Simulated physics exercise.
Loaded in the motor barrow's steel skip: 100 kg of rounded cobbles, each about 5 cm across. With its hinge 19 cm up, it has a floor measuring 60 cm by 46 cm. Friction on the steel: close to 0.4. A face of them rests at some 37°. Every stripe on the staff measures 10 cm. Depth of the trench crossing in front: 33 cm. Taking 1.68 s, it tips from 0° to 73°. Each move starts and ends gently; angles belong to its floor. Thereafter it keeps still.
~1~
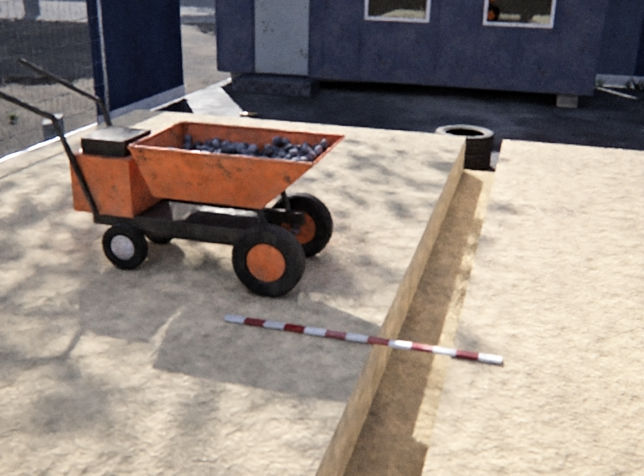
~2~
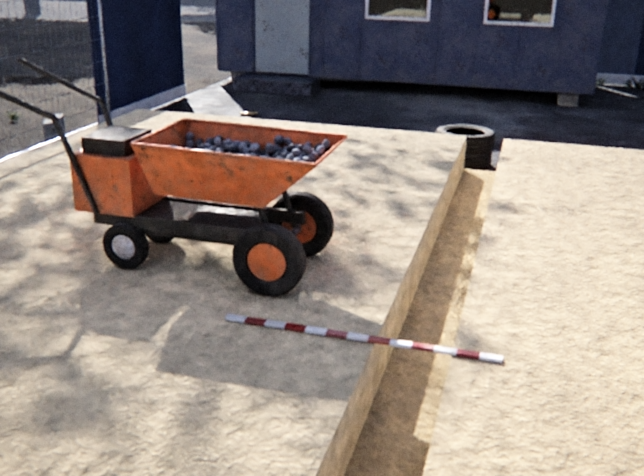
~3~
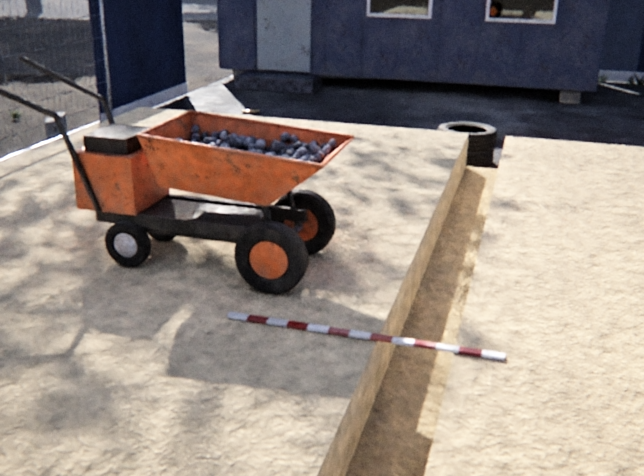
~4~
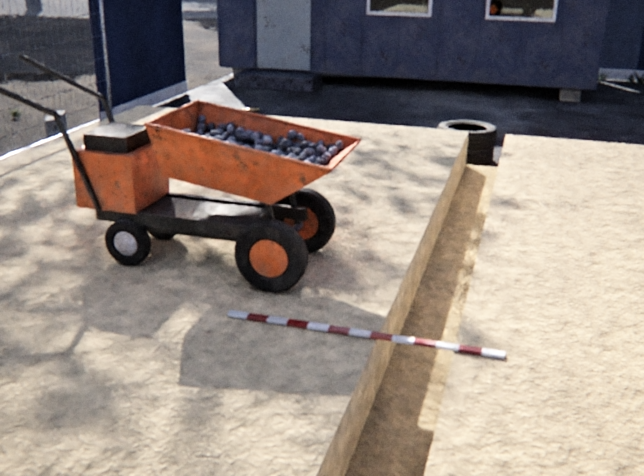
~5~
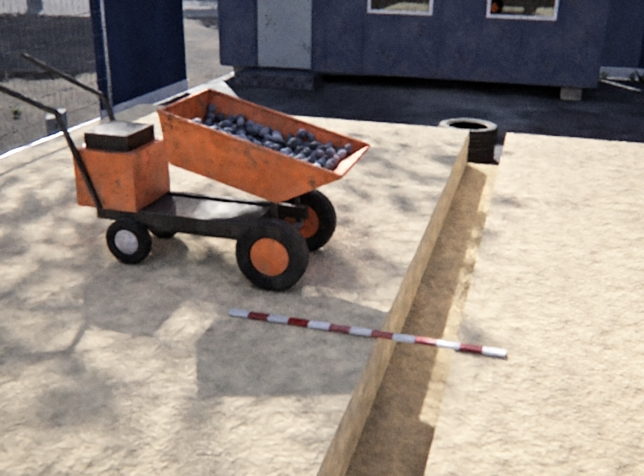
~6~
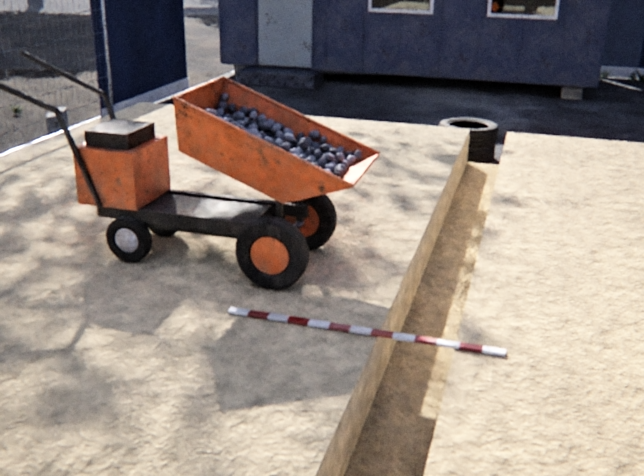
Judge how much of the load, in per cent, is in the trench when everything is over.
I judge it at about 100 per cent.
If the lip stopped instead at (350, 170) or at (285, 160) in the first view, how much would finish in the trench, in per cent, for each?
Result: Close to 70 then close to 70 per cent.
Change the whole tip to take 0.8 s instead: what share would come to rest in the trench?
It'd be some 95 per cent.
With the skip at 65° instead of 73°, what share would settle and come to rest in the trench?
With that change, near 100 per cent.
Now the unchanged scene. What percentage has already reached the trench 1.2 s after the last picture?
Something like 80 in a hundred.
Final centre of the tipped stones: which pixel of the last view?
(435, 329).
Then, 0.7 s after the last picture the floor is at 62°, 97 % in the skip, 1 % short of the trench, 2 % in the trench; the foremost stones are at (413, 242).
Then, 1.2 s after the last picture the floor is at 73°, 20 % in the skip, 80 % in the trench; the foremost stones are at (460, 331).
Then, 1.5 s after the last picture the floor is at 73°, 1 % in the skip, 98 % in the trench; the foremost stones are at (461, 323).
Then, 3.5 s after the last picture the floor is at 73°, 0 % in the skip, 100 % in the trench; the foremost stones are at (462, 324).
